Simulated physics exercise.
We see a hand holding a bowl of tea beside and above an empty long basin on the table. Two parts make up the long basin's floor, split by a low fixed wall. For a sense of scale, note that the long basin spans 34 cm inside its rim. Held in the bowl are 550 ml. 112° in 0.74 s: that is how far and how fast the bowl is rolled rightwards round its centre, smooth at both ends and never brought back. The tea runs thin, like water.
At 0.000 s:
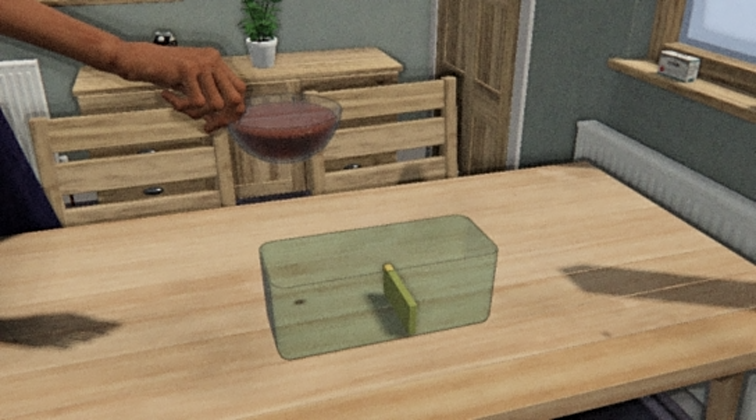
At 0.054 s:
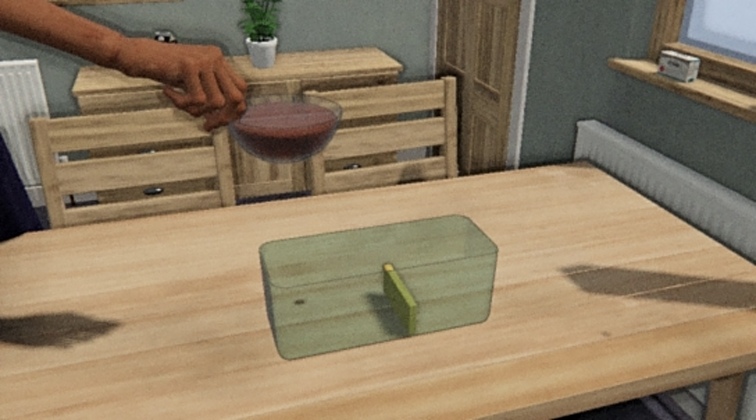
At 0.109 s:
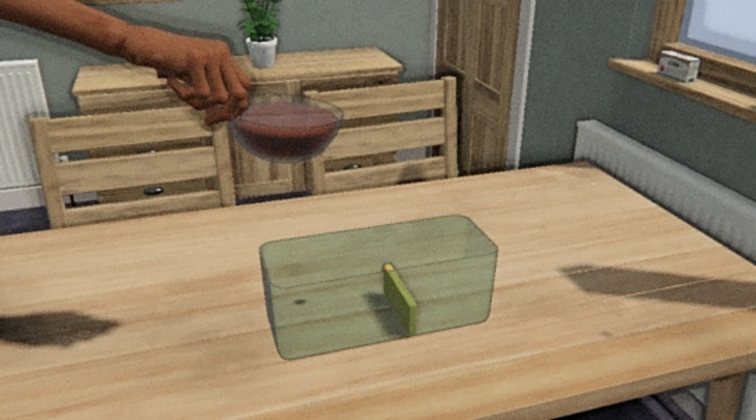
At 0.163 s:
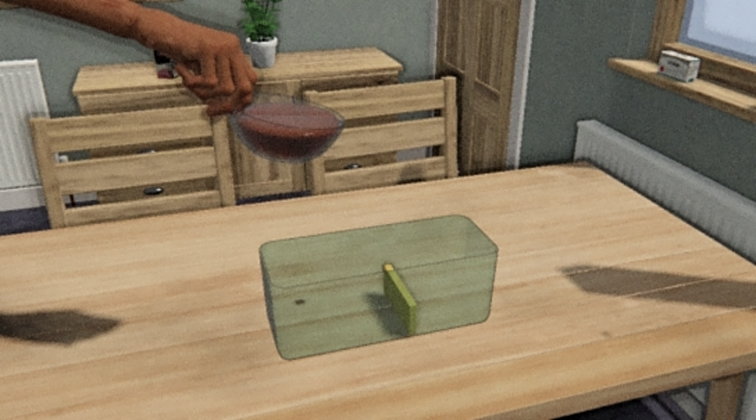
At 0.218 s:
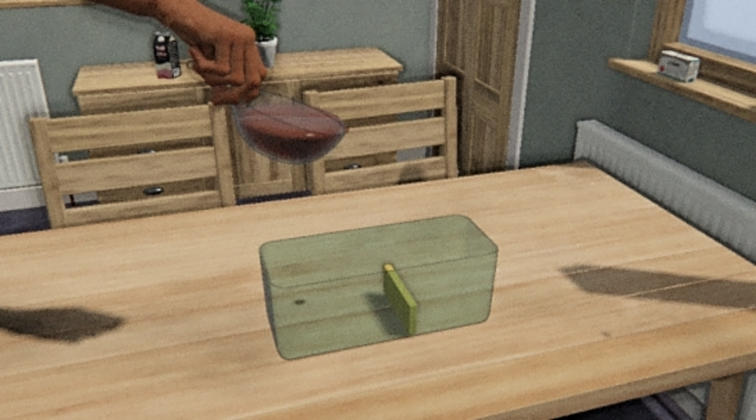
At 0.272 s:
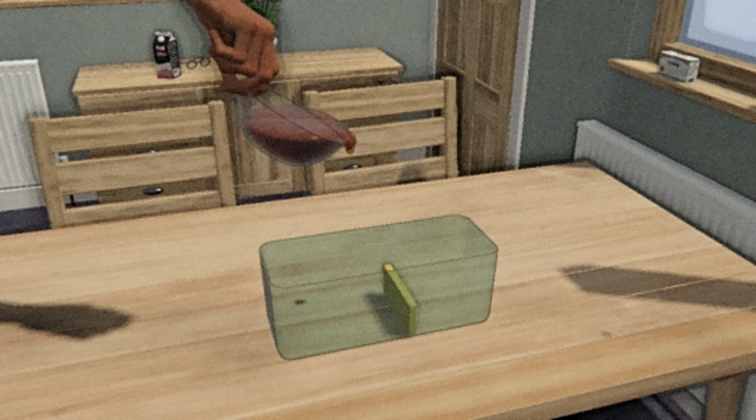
The footage shows a hand holding a clear bowl of reddish-brown liquid above a wooden table with a long, greenish transparent basin, then gradually tilting it rightwards until some liquid starts coming over the bowl's right rim.
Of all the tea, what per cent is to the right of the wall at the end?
I would say 23 percent.
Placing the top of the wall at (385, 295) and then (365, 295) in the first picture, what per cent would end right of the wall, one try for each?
In turn about 55 and 80 per cent.
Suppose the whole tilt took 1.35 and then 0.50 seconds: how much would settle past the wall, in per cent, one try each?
It comes to 35 per cent, and then 10 per cent.
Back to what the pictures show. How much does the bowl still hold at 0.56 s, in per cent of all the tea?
Some 4 % of it is still there.
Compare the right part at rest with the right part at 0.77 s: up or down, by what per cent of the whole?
It goes up by about 2.
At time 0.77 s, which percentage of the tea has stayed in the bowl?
About 0 per cent.
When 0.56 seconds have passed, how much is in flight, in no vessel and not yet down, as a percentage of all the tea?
44 per cent.
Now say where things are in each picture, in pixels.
In the first frame, it leans 0°; its right rim is at (339, 106); the tea meets the walls at (227, 121) and (335, 111); the long basin's rim runs from (265, 267) to (482, 233); the wall's top is at (399, 285).
In the second frame, it leans 1°; its right rim is at (340, 108); the tea meets the walls at (227, 120) and (336, 112).
In the third frame, it leans 6°; its right rim is at (341, 112); the tea meets the walls at (229, 117) and (336, 113).
In the fourth frame, it leans 13°; its right rim is at (342, 119); the tea meets the walls at (232, 117) and (339, 115).
In the fifth frame, it leans 22°; its right rim is at (343, 128); the tea meets the walls at (237, 117) and (340, 121); 3 per cent is over the edge.
In the sixth frame, it leans 33°; its right rim is at (341, 139); the tea meets the walls at (241, 120) and (331, 126); 13 per cent is over the edge.
After 0.56 s the tilt is 97° and 4 per cent is still to pour, 36 is left of the wall and 17 right of it.
After 0.77 s the tilt is 112° and 0 per cent is still to pour, 76 is left of the wall and 22 right of it.
After 1.00 s the tilt is 112° and 0 per cent is still to pour, 74 is left of the wall and 23 right of it.
After 1.24 s the tilt is 112° and 0 per cent is still to pour, 74 is left of the wall and 23 right of it.
In the end 74 per cent lies left of the wall, 23 right of it and 3 outside.
